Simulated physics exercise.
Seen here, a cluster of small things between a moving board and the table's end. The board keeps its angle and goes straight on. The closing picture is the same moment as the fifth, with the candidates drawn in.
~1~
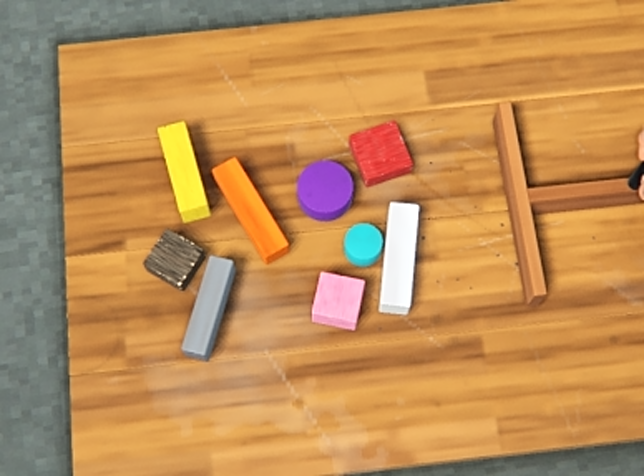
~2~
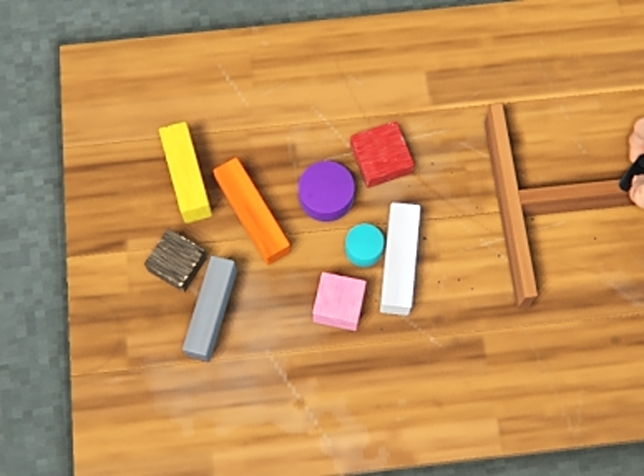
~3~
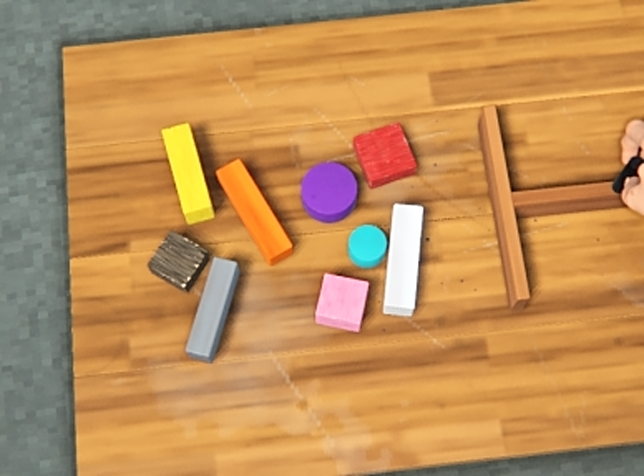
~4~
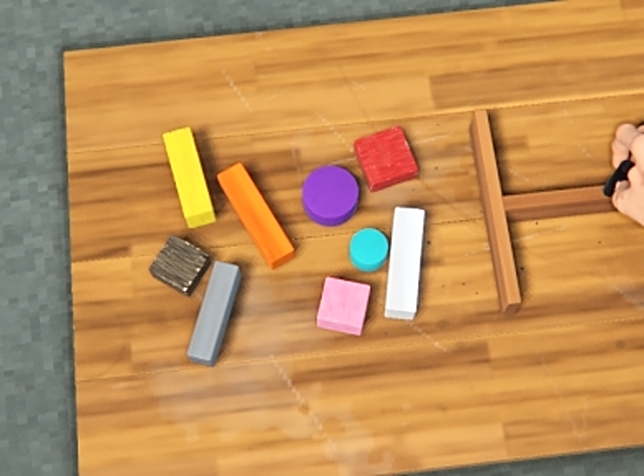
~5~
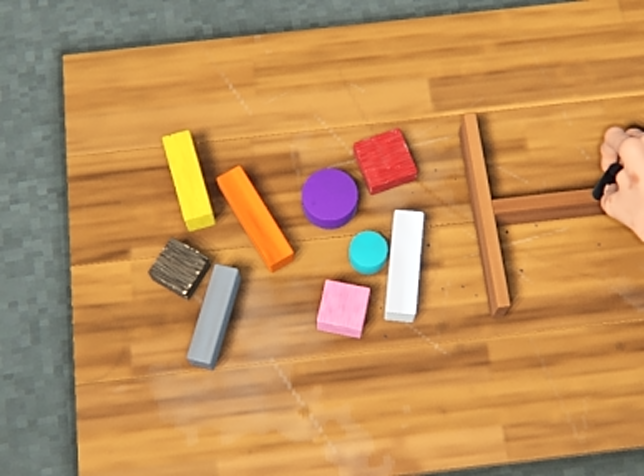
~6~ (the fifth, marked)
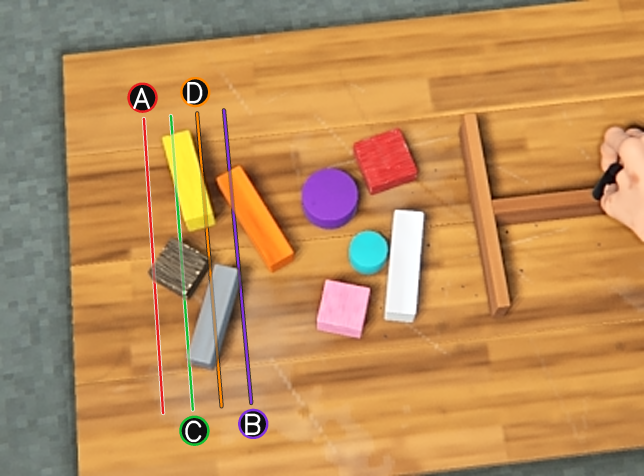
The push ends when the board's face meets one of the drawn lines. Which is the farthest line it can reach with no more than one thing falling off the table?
Up to line C.
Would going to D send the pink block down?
By then, no.
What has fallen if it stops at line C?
The black block.
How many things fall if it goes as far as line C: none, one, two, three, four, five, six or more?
In all, one.
On the marked copy, A at (153, 259); B at (237, 249); C at (181, 256); D at (209, 253).
Following C. Soon after the start, board (377, 219); pink block (328, 315); red block (335, 164).
Later, board (266, 231); black block (140, 259); yellow bar (163, 182).
In the end, board (181, 241); black block over the edge; yellow bar (82, 189); one fallen.
As for the rest, A drops three; B is within the limit but short; D is within the limit but short.
